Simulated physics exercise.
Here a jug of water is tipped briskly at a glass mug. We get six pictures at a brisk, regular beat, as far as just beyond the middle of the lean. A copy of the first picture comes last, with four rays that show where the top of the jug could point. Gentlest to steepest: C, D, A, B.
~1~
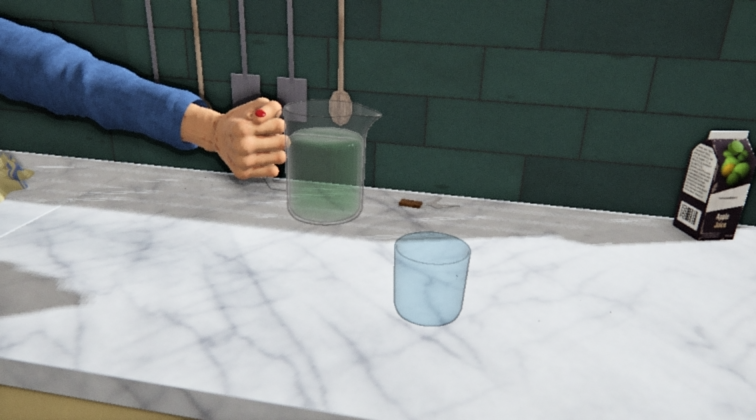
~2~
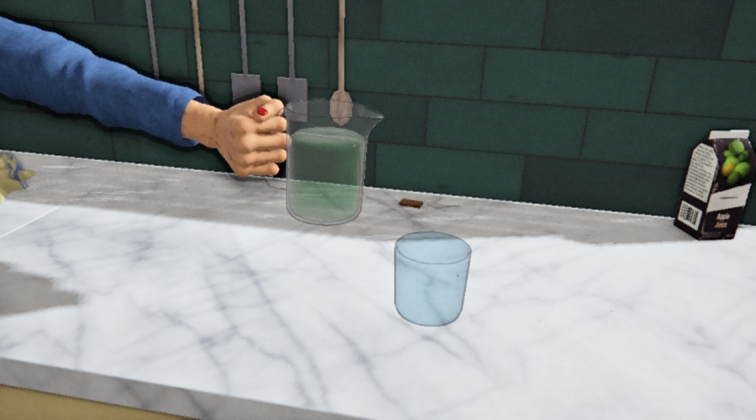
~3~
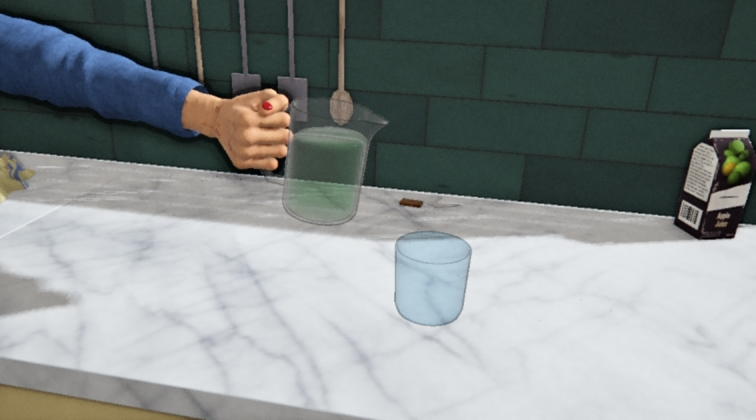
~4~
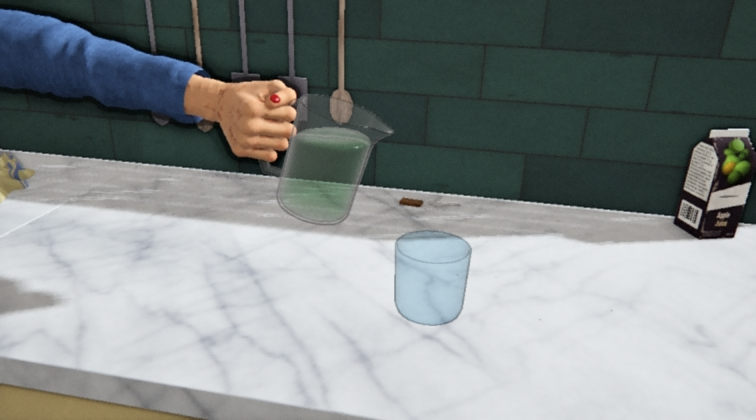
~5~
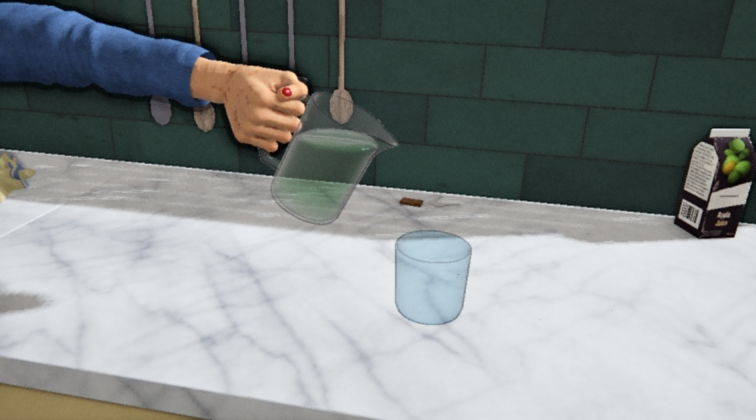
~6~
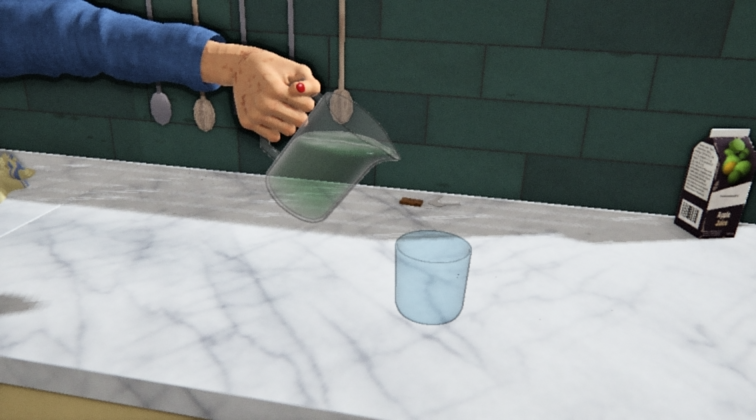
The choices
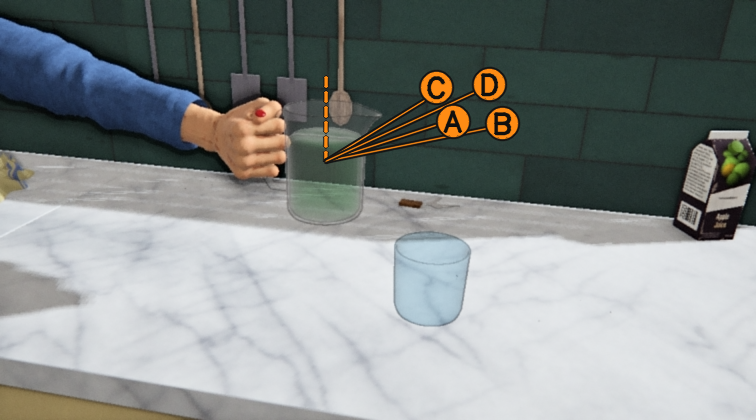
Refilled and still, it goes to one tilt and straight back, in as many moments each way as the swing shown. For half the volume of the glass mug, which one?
I would pick mark A.
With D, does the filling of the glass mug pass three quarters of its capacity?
No.
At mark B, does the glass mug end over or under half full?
Over.
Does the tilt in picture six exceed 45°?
No.
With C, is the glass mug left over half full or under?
Under.
On the marked copy, A at (436, 125); B at (486, 128); C at (424, 100); D at (474, 92).
If A is chosen, the glass mug ends with about 50 % of what it can hold.
If B is chosen, the glass mug ends with about 65 % of what it can hold.
If C is chosen, the glass mug ends with about 24 % of what it can hold.
If D is chosen, the glass mug ends with about 36 % of what it can hold.
